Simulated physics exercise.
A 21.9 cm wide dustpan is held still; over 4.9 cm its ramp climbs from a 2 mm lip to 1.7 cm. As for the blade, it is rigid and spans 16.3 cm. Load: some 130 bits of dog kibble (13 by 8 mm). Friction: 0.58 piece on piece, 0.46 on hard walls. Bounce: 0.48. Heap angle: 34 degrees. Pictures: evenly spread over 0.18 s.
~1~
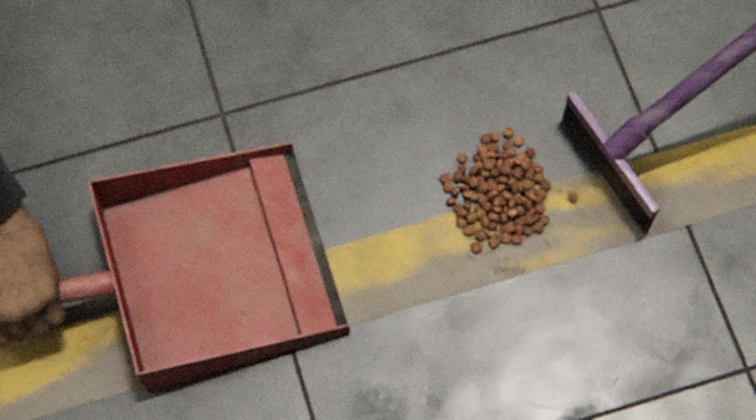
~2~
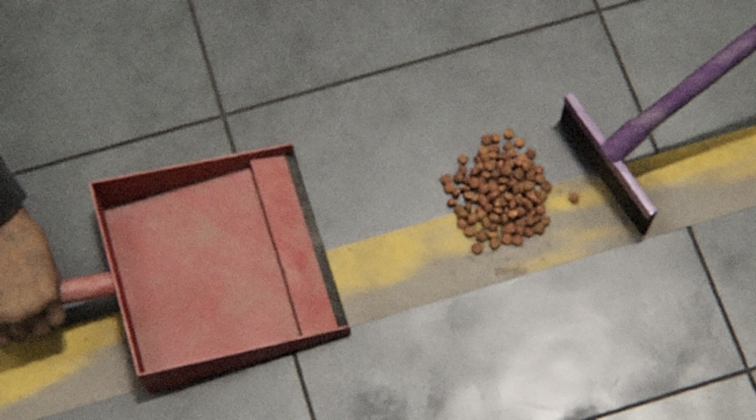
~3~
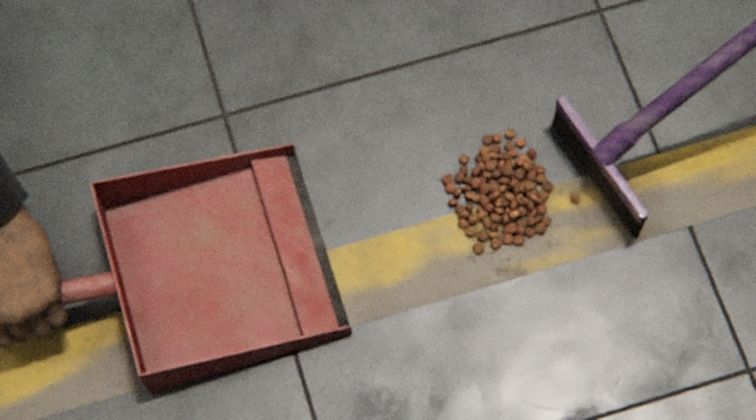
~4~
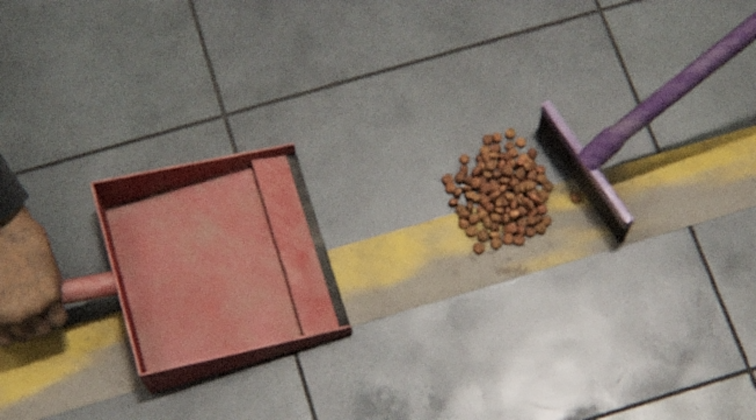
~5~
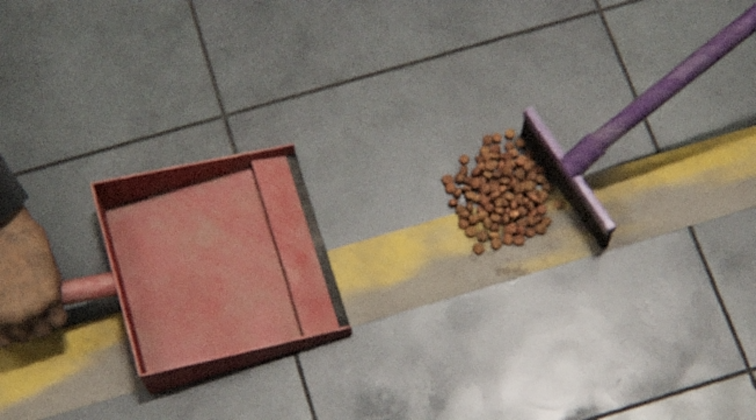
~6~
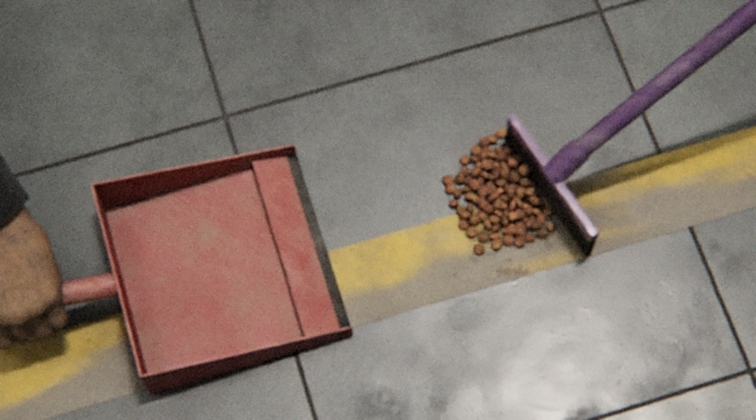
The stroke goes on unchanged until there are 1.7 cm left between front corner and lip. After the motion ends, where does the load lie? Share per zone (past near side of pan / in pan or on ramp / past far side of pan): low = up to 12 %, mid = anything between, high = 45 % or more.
Near side - low, pan - mid, far side - low.
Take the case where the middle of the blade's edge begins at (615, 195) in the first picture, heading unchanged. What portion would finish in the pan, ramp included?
Estimate: ~ 15 %.
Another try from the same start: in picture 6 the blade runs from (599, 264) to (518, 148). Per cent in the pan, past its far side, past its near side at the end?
You'd see pan at 5, far at 0 and near at 35.
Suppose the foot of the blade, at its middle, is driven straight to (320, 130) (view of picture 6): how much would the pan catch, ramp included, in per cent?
I'd expect around 0 per cent.
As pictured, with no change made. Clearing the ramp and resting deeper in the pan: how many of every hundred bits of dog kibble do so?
Around 0 percent.
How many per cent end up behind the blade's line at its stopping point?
Roughly 10 per cent of it.
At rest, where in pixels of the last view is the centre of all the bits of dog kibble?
(339, 262) or so.
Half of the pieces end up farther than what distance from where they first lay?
That distance is close to 20 cm.
Then, 0.19 s after the last picture, middle of the blade 14 cm from the lip; 0 % over the lip, far side 0 %, near side 0 %.
Then, 0.32 s after the last picture, middle of the blade 7 cm from the lip; 0 % over the lip, far side 0 %, near side 5 %.
Then, 0.58 s after the last picture, middle of the blade 4 cm from the lip; 25 % over the lip, far side 0 %, near side 5 %.
In the end, near side 5 %, pan 25 %, far side 0 %, in front of the lip or behind the blade 70 %.
